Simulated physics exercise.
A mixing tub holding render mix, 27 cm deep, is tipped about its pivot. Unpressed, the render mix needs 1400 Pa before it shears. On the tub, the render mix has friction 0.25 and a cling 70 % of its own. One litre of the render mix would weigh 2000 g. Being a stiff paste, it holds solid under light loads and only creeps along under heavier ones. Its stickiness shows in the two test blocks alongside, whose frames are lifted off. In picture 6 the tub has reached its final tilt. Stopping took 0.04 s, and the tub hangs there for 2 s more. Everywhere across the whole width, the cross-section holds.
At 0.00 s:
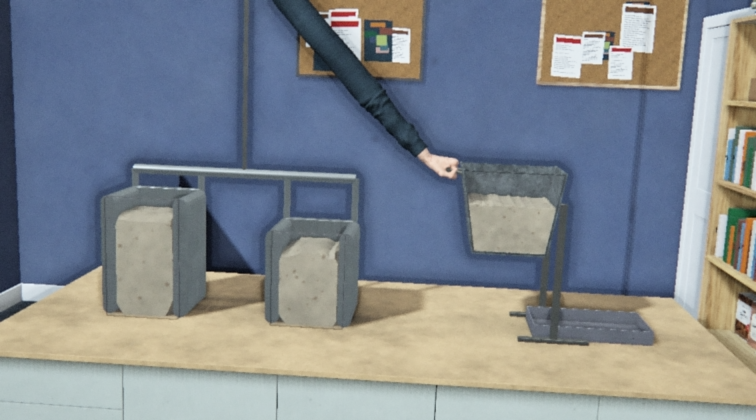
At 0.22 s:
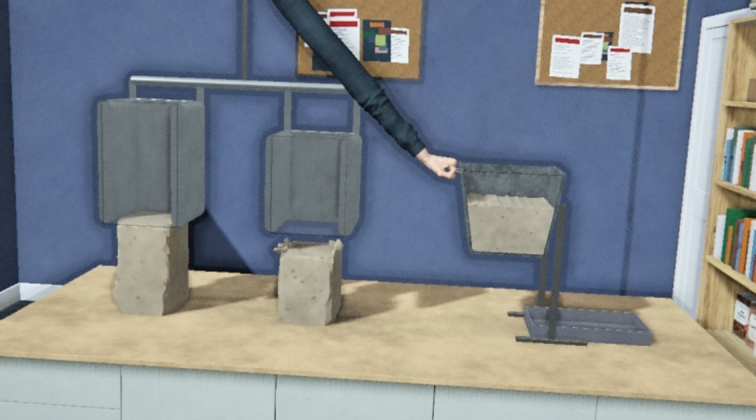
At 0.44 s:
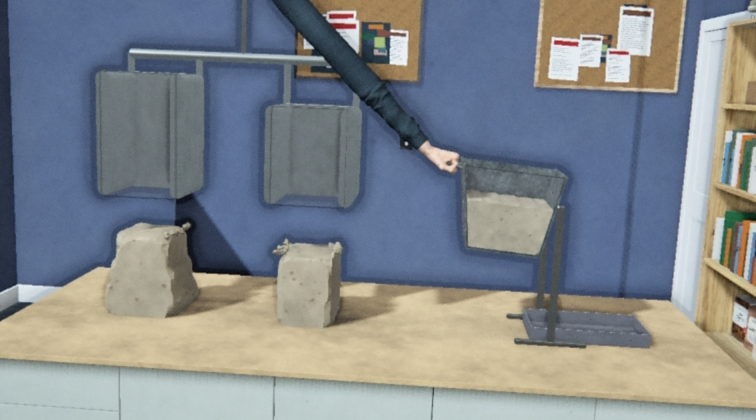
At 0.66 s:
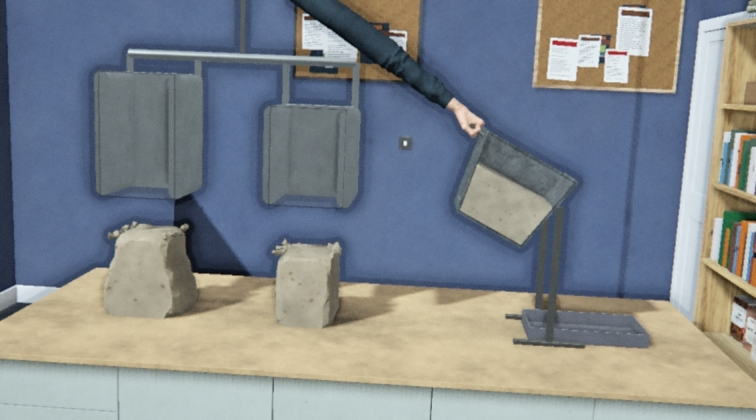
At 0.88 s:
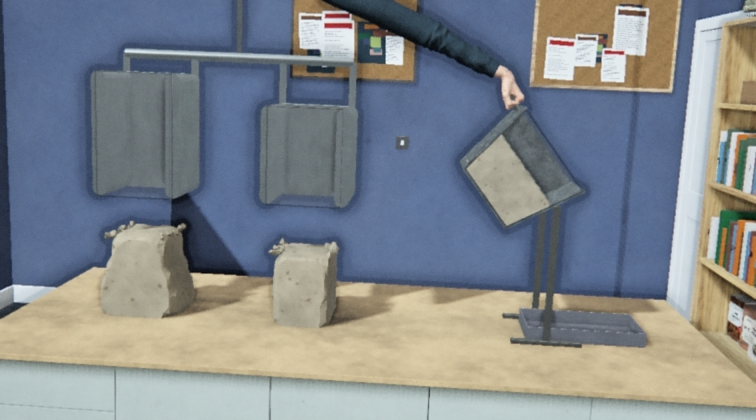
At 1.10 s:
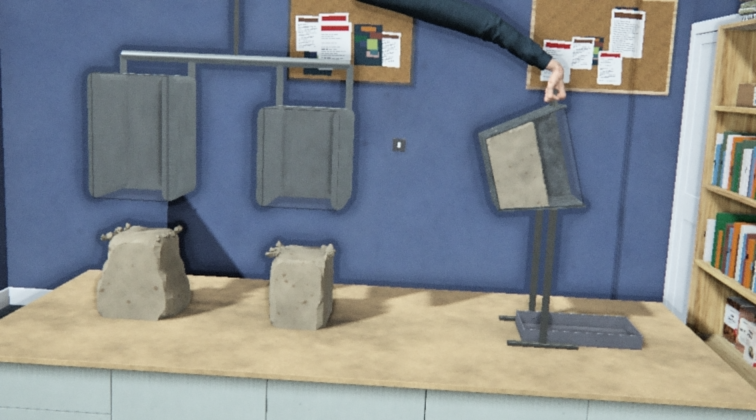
Two grey casings rose off pale, lumpy blocks, and the left block sagged and widened slightly before a hand swung a tub of the same stuff steeply over toward the right.
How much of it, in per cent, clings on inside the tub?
I would say close to 100 percent.
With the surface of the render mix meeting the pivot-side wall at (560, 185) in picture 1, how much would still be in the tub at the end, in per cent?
Roughly 100 per cent would still be in the tub at the end.
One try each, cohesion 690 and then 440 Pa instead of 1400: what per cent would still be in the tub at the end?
The answers, in order, are 100 % and 85 %.
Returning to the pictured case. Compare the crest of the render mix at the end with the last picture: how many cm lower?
About 0 cm.
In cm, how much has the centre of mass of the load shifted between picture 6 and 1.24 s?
Close to 0 centimetres.
After 1.24 s, the tub is at 75 degrees and holds 100 %.
After 1.41 s, the tub is at 75 degrees and holds 100 %.
After 1.58 s, the tub is at 75 degrees and holds 100 %.
After 1.75 s, the tub is at 75 degrees and holds 100 %.
After 3.10 s, the tub is at 75 degrees and holds 100 %.
